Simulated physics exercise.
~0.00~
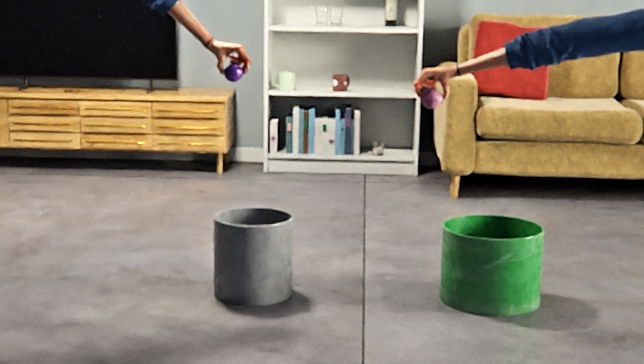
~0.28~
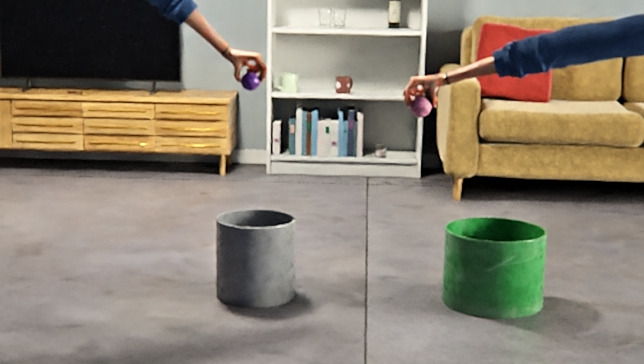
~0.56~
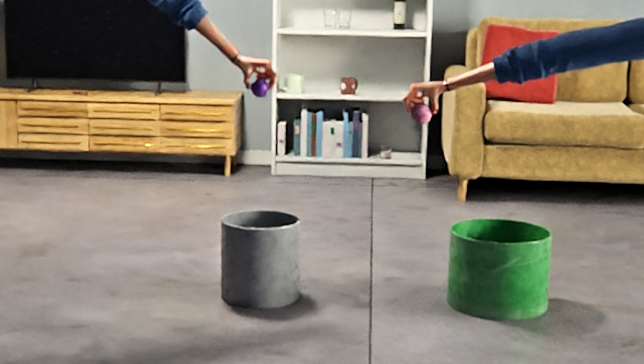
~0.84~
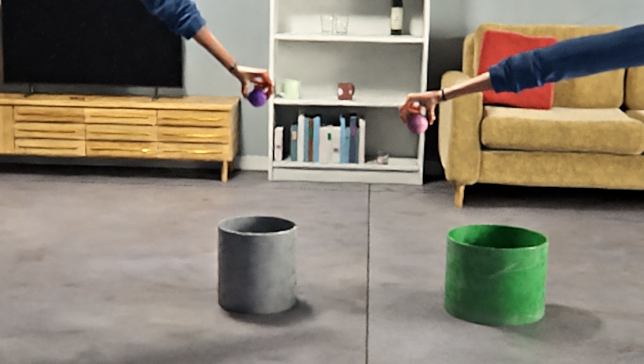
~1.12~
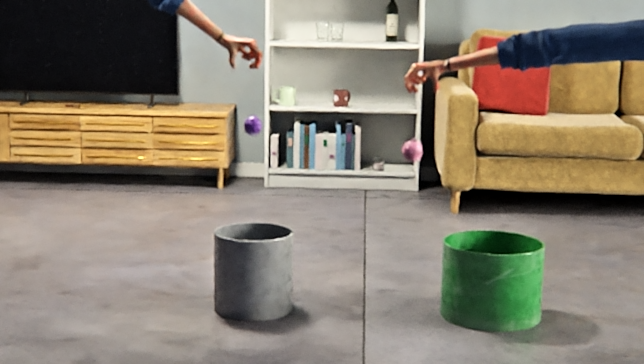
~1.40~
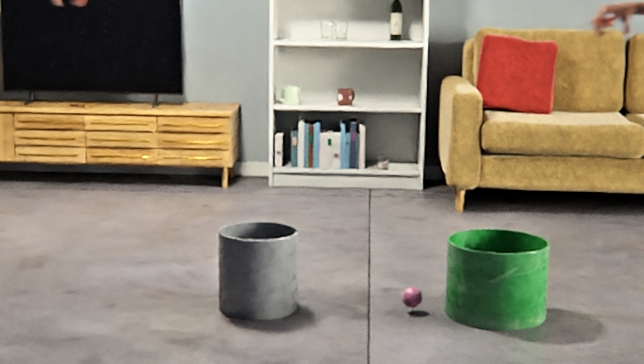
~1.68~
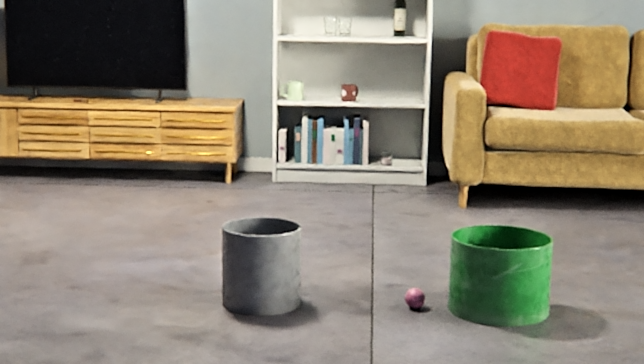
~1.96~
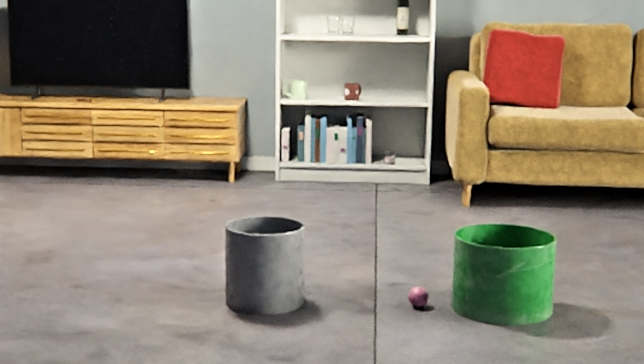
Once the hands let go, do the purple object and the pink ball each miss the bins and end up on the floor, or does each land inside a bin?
They end differently. The purple object lands inside the grey bin, while the pink ball misses and ends up on the floor beside the green bin.
